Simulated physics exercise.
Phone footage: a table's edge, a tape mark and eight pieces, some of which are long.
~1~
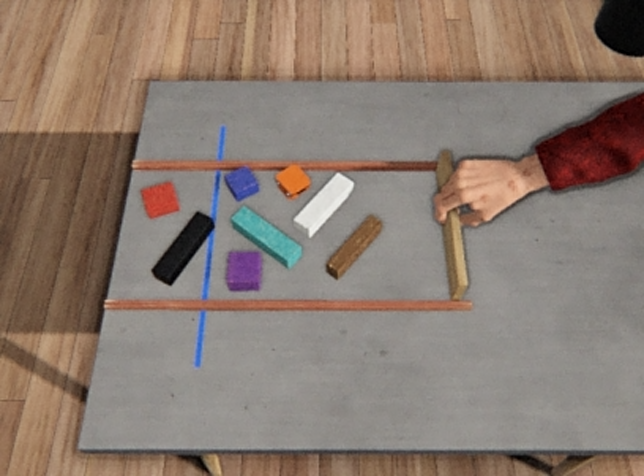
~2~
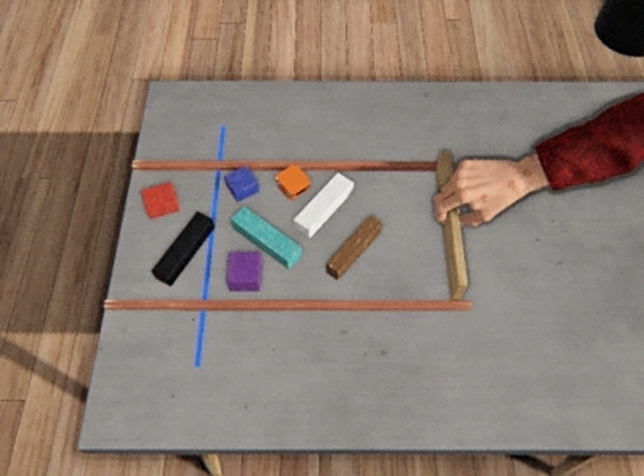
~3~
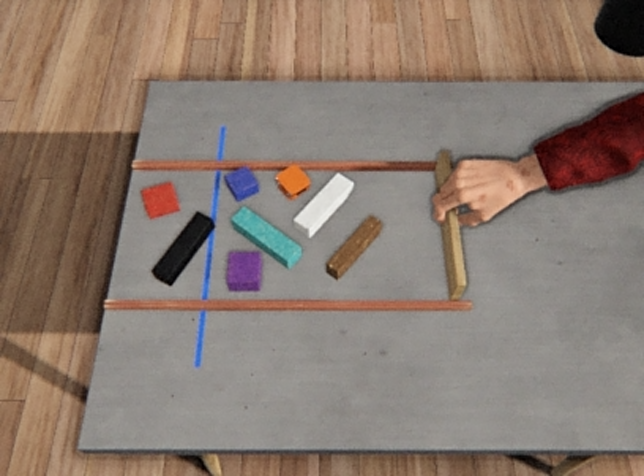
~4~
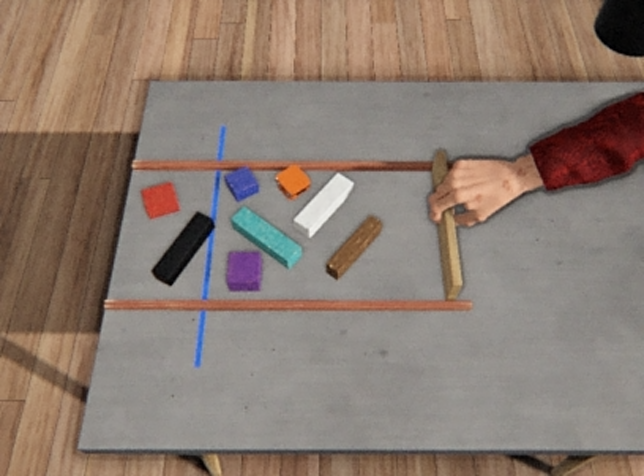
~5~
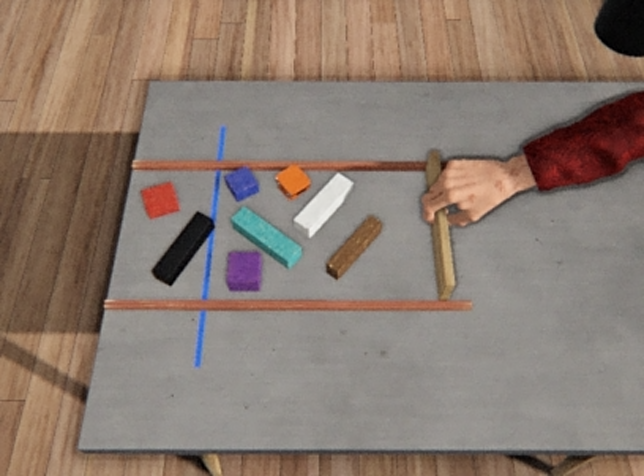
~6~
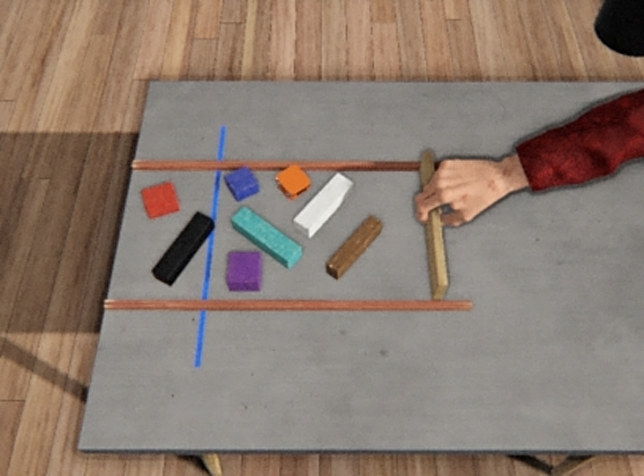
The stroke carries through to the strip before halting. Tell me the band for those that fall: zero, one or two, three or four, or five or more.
I expect not one of them will drop off.
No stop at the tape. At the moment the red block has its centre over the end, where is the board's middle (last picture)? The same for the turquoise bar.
(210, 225) and (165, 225), more or less.
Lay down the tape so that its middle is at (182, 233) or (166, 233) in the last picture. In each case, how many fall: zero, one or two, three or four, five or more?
In turn: 1 or 2; either three or four.
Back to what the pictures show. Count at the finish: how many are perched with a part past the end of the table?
The number is 2.
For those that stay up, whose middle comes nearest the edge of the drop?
That's the red block.
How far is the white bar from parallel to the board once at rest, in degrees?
Some 15 degrees.
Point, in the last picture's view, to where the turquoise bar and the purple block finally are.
Roughly (161, 236); the other one roughly (166, 278).
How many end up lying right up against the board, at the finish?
The count in contact is 2.
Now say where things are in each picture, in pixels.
Red block (161, 200); black stick (184, 248); blue block (242, 184); board (450, 223); tape (212, 233), in the first picture.
Black stick (184, 248); board (450, 223), in the second picture.
Blue block (242, 184); turquoise bar (266, 238), in the third picture.
Red block (161, 201); white bar (324, 205), in the fourth picture.
Black stick (184, 248); orange case (293, 183), in the fifth picture.
Red block (161, 201); black stick (184, 248); blue block (242, 184); board (432, 223); tape (212, 233), in the sixth picture.
Early on, none off yet; red block at rest near (161, 201); black stick at rest near (184, 248); blue block at rest near (242, 184).
Finally, the number that fall off is zero.
